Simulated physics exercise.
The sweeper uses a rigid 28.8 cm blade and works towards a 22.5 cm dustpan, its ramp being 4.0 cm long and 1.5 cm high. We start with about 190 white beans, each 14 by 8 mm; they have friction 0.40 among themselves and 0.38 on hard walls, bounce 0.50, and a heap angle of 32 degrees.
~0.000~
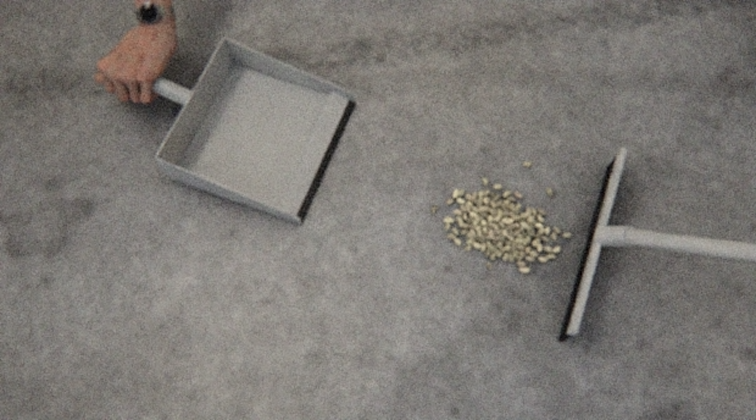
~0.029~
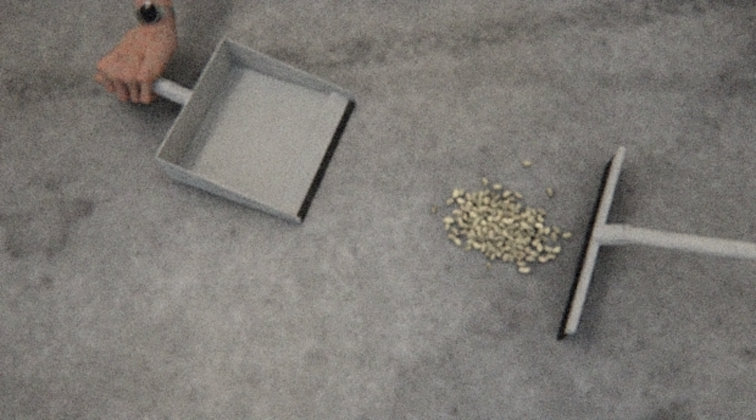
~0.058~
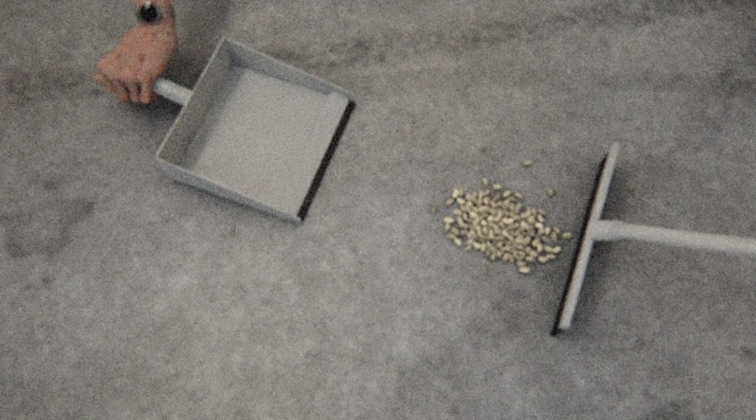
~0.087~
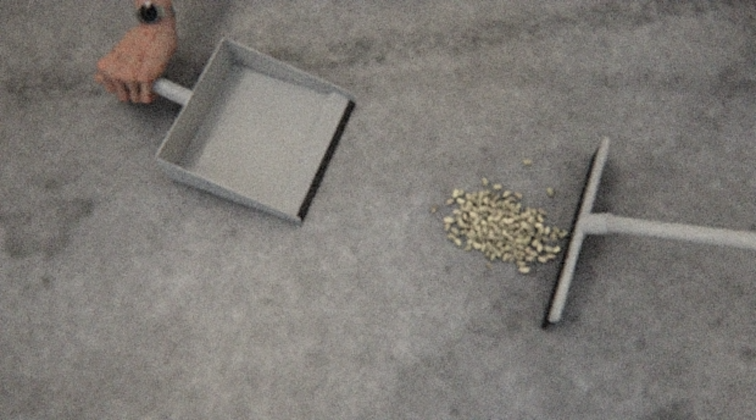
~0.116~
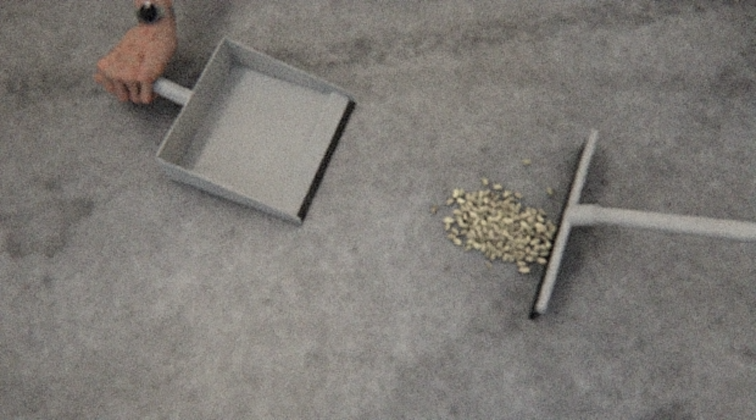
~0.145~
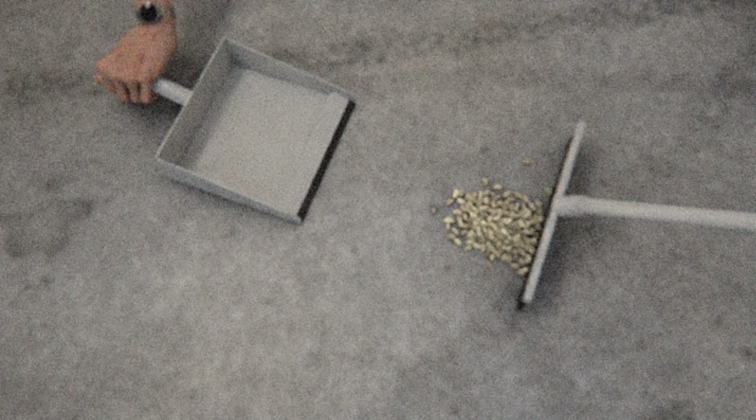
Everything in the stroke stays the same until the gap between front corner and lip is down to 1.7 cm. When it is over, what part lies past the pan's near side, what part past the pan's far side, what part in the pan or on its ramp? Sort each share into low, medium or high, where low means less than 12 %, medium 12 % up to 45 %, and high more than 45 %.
Shares - near side: Low, far side: Medium, pan: Medium.
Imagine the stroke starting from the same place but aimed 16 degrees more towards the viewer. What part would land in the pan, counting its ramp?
55 %.
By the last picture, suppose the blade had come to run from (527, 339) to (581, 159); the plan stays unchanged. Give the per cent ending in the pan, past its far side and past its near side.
That ends as pan 5, far 0, and near 40.
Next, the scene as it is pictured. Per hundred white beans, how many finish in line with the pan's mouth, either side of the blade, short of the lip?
Share: Roughly 40 percent.
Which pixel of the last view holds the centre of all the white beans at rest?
I'd say roughly (338, 132).
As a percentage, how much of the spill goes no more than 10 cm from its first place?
Around 0 percent.
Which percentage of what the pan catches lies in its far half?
90 per cent.
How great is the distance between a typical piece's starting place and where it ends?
Median: Approx. 30 cm.
After 0.37 s, middle of the blade 18 cm from the lip; 0 % over the lip, far side 0 %, near side 0 %.
After 0.52 s, middle of the blade 8 cm from the lip; 0 % over the lip, far side 5 %, near side 5 %.
After 0.80 s, middle of the blade 2 cm from the lip; 40 % over the lip, far side 15 %, near side 5 %.
In the end, at 3.1 s, near side 5 %, far side 15 %, pan 40 %, in front of the lip or behind the blade 40 %.
